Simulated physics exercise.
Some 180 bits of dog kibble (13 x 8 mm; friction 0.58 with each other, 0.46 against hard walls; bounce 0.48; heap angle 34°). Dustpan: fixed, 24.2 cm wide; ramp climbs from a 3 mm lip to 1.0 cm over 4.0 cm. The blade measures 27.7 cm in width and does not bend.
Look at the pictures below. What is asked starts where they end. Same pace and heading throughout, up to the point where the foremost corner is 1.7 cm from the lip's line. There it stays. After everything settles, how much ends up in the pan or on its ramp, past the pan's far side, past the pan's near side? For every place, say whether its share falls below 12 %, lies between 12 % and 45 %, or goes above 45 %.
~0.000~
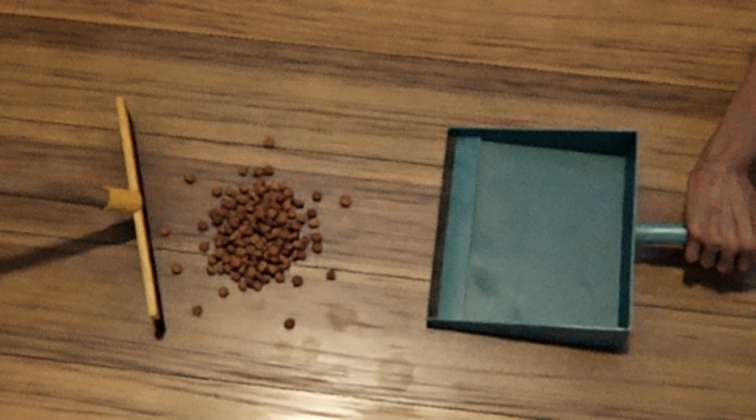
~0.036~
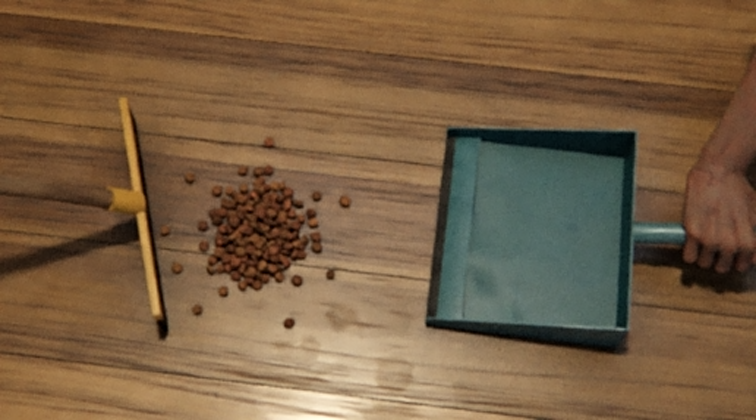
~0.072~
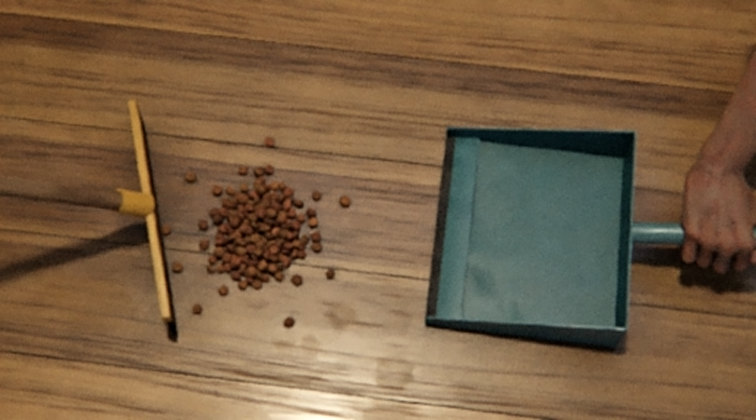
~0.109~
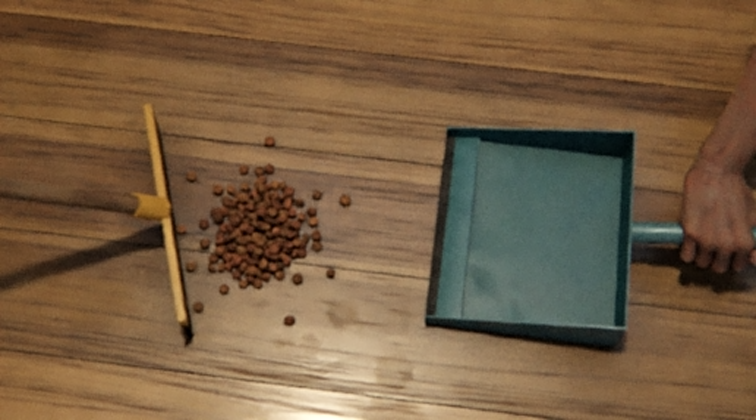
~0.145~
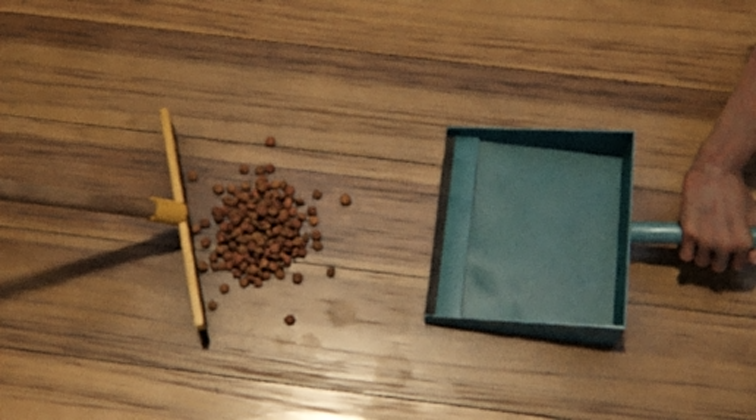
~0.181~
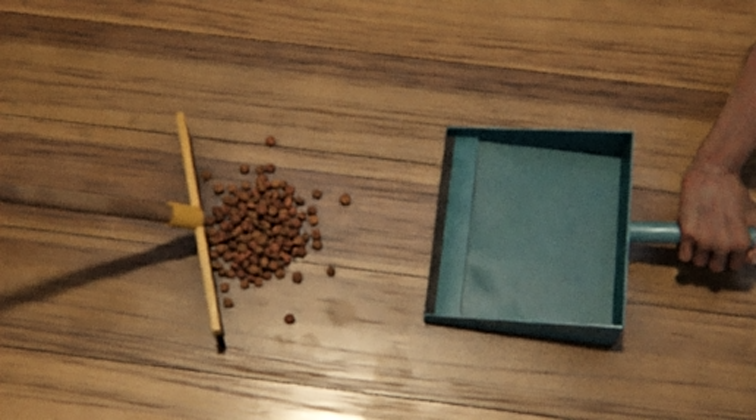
As I see it, in the pan or on its ramp: You'll see just a dash of it there, past the pan's far side: You'll see just a dash of it there, past the pan's near side: You'll see just a dash of it there.
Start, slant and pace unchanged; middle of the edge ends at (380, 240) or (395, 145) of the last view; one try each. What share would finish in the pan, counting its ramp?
Some 5 per cent on the first try, 20 per cent on the second.
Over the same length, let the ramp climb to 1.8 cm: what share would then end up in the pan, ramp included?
Roughly 0 per cent.
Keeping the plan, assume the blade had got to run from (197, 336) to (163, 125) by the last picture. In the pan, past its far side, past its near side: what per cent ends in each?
Split: Pan = 0, far = 0, near = 10.
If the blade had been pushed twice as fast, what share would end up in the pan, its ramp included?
I'd guess it lands at about 20 per cent.
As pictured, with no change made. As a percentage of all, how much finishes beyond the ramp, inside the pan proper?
Around 0 in a hundred.
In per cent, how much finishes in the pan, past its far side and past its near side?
The pan holds 0 per cent at the end, the far side 0 per cent and the near side 10 per cent.
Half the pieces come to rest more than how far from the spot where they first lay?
That distance is close to 16 cm.
After 0.38 s, middle of the blade 17 cm from the lip; 0 % over the lip, far side 0 %, near side 5 %.
After 0.51 s, middle of the blade 9 cm from the lip; 0 % over the lip, far side 0 %, near side 5 %.
After 0.77 s, middle of the blade 6 cm from the lip; 0 % over the lip, far side 0 %, near side 10 %.
At rest (1.1 s), pan 0 %, far side 0 %, near side 10 %, in front of the lip or behind the blade 90 %.
